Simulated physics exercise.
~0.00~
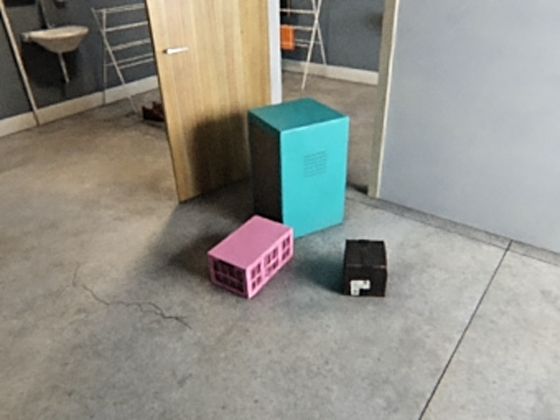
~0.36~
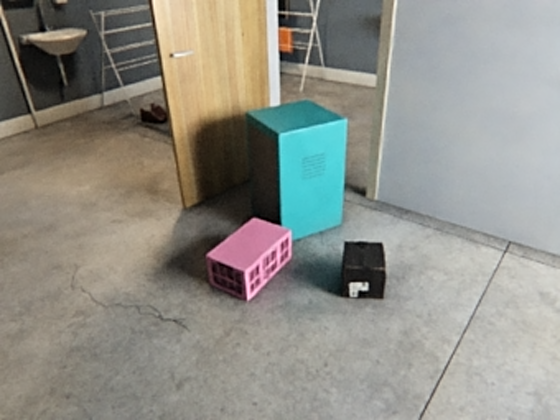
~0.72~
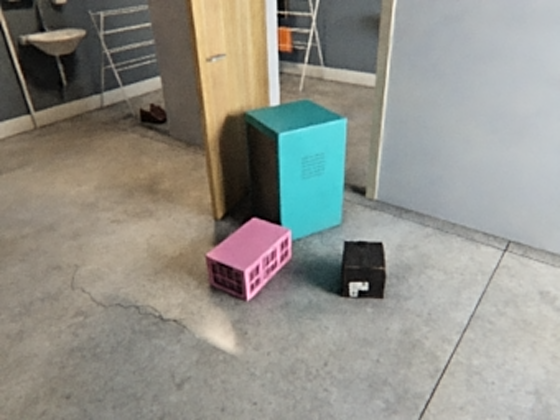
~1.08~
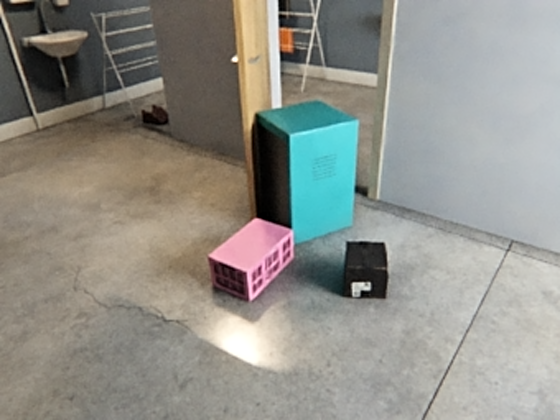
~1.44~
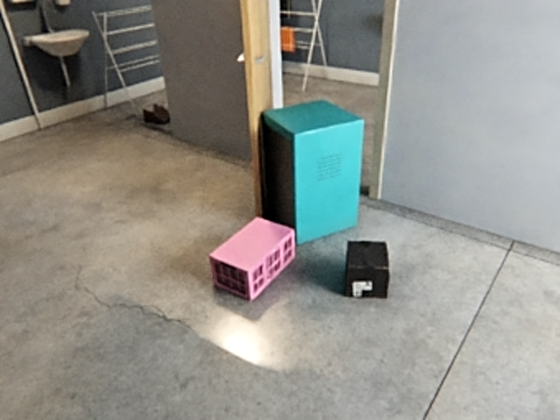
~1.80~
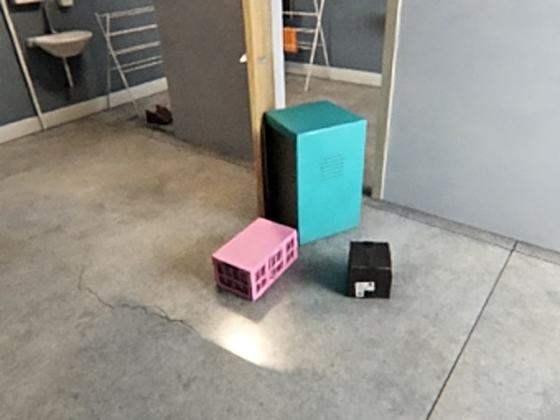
A wooden door swung partway toward closed behind a turquoise cabinet, which shifted slightly to the right, while a pink crate and a small black box stayed put on the concrete floor; the door ended up still open beside the upright cabinet.
